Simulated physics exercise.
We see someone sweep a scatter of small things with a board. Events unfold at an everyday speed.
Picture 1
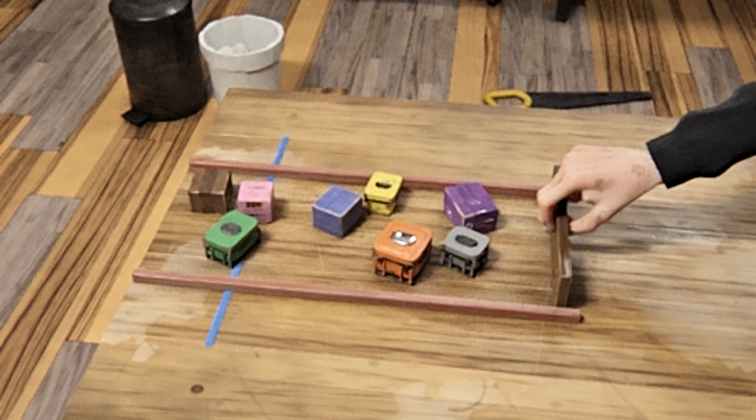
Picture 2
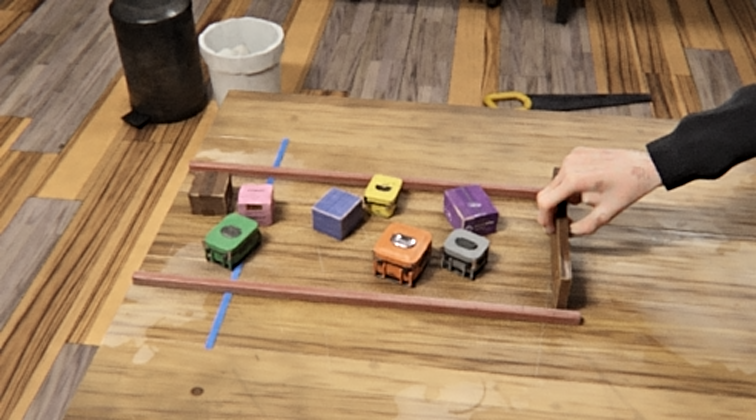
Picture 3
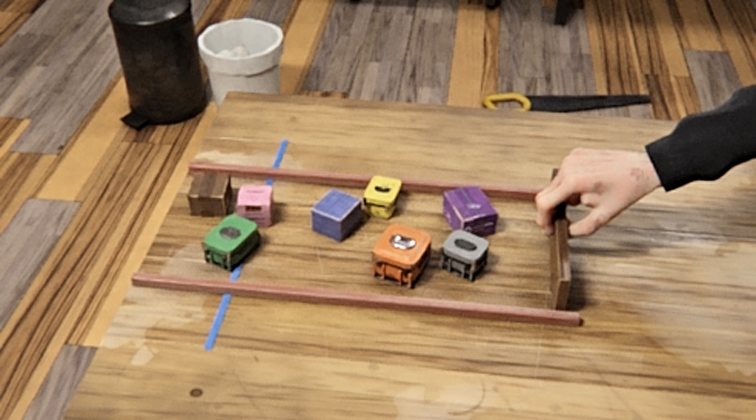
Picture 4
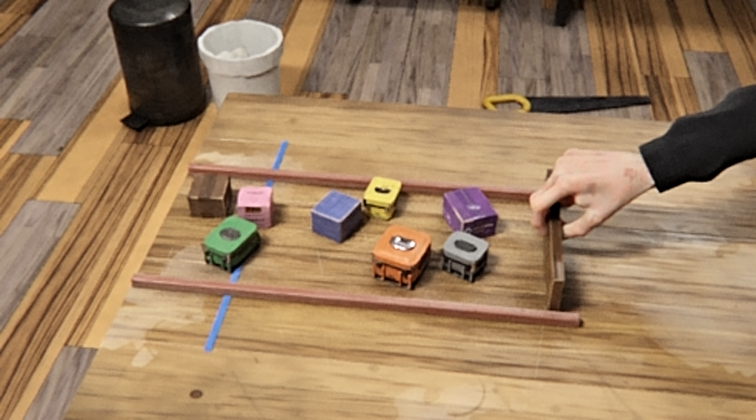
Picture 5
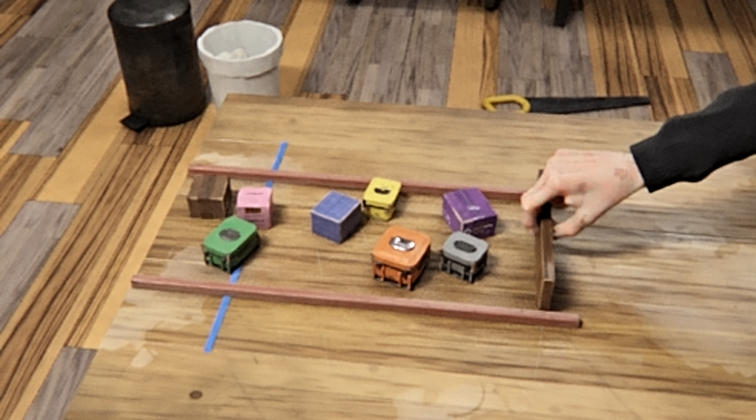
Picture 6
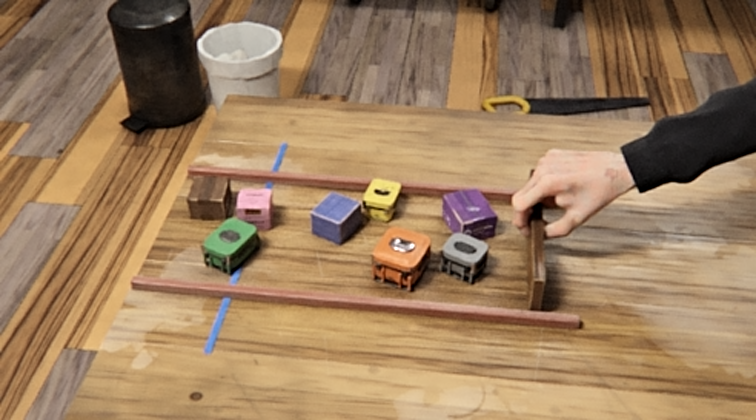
A hand holding an upright wooden board slid it a short way left between two rails on a tabletop, toward eight small colorful boxes and cases that stayed put near a strip of blue tape.
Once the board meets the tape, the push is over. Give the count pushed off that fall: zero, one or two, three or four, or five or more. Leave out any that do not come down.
The pieces that drop number fewer than three, yet some.
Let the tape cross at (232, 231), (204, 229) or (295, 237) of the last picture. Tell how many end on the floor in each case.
Those tries give 3, 6 and 0.
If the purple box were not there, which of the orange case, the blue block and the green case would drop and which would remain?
As for the orange case, it holds; the blue block holds; and the green case drops.
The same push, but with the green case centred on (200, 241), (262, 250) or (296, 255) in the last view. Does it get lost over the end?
The green case goes off; goes off; goes off.
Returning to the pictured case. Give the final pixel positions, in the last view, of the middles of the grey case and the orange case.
(224, 244) and (181, 244), roughly.
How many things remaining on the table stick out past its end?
Count of overhanging things: 1.
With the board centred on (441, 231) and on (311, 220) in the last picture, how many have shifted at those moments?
Counting first: 3, next 8.
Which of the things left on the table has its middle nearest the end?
Foremost is the pink box.
Early on, none off yet; brown box at rest near (210, 198); green case at rest near (231, 246); pink box at rest near (256, 210).
A while later, none off yet; brown box travelled about its own width near (177, 195); green case travelled about its own width near (184, 245); pink box travelled about its own width near (205, 210).
Finally, the number that fall off is one or two; lost, green case and brown box.
